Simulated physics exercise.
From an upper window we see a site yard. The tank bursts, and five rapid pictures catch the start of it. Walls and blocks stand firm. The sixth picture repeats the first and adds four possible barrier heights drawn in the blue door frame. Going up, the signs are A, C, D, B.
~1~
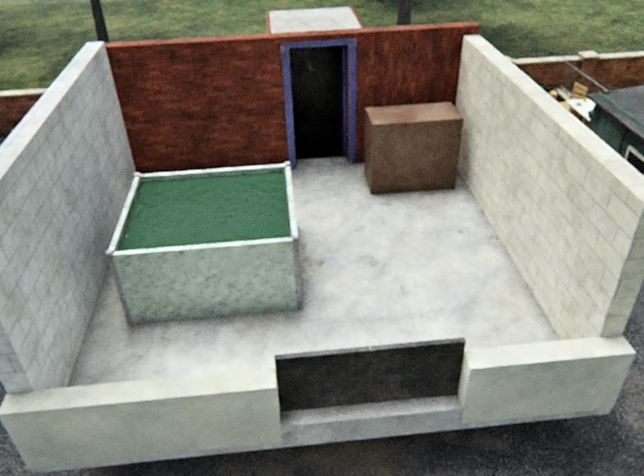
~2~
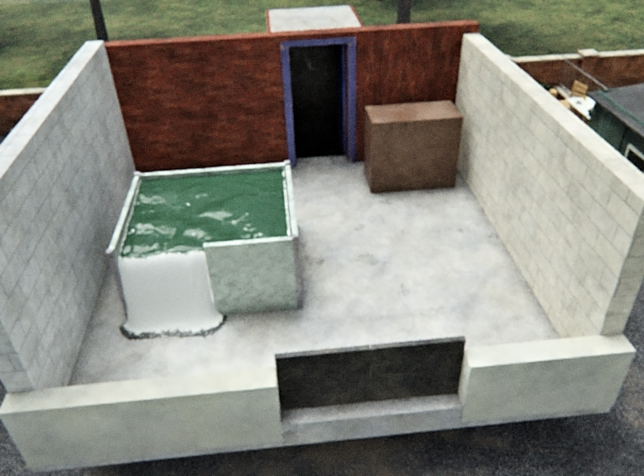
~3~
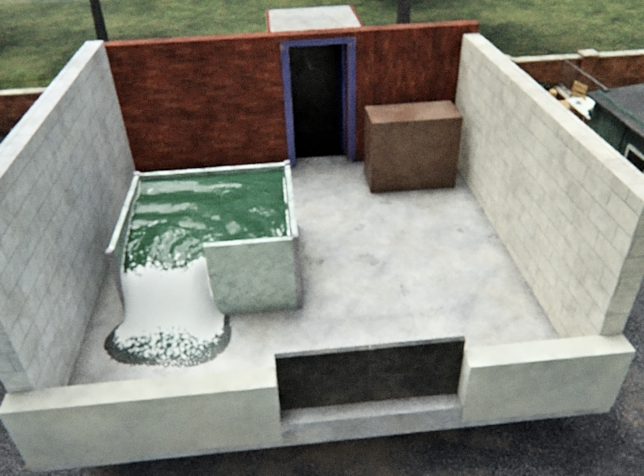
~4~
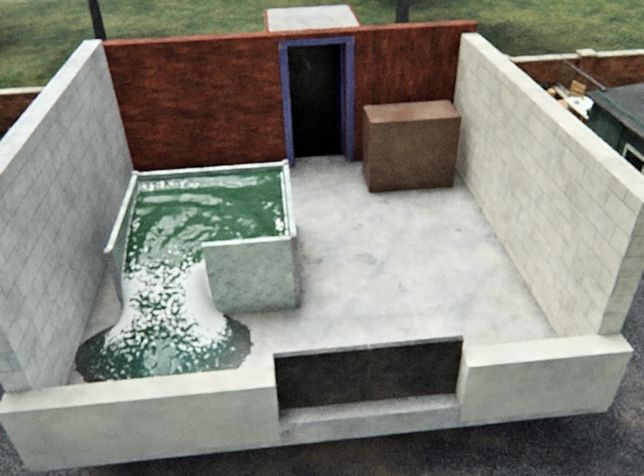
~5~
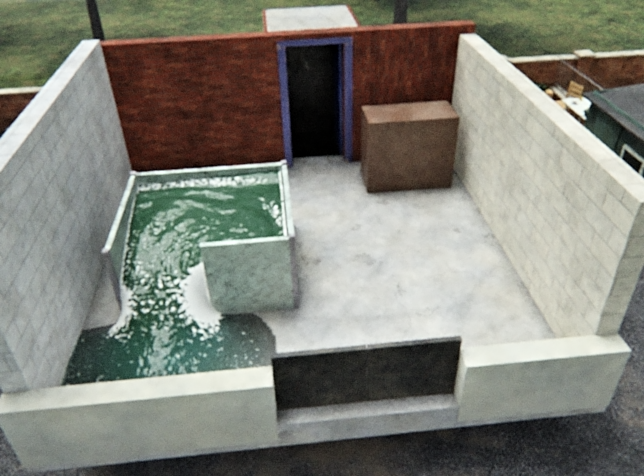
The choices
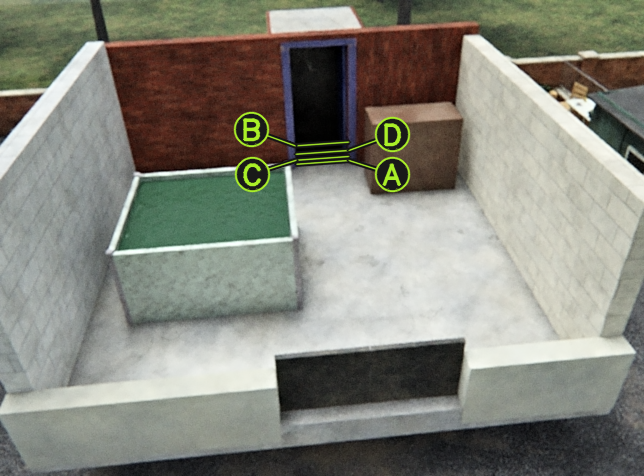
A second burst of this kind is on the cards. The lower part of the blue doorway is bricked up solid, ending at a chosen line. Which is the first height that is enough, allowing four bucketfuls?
C is the one.
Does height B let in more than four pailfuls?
No, not at all.
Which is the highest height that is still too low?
That is height A.
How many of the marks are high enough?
Three.
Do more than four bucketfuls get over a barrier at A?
Yes.
On the marked copy, A at (322, 162); B at (322, 143); C at (322, 158); D at (322, 152); from the bottom up A, C, D, B.
Choosing A, about 11 bucketfuls get in.
Choosing B, nothing gets over.
Choosing C, a splash gets over, under a bucket.
Choosing D, nothing gets over.
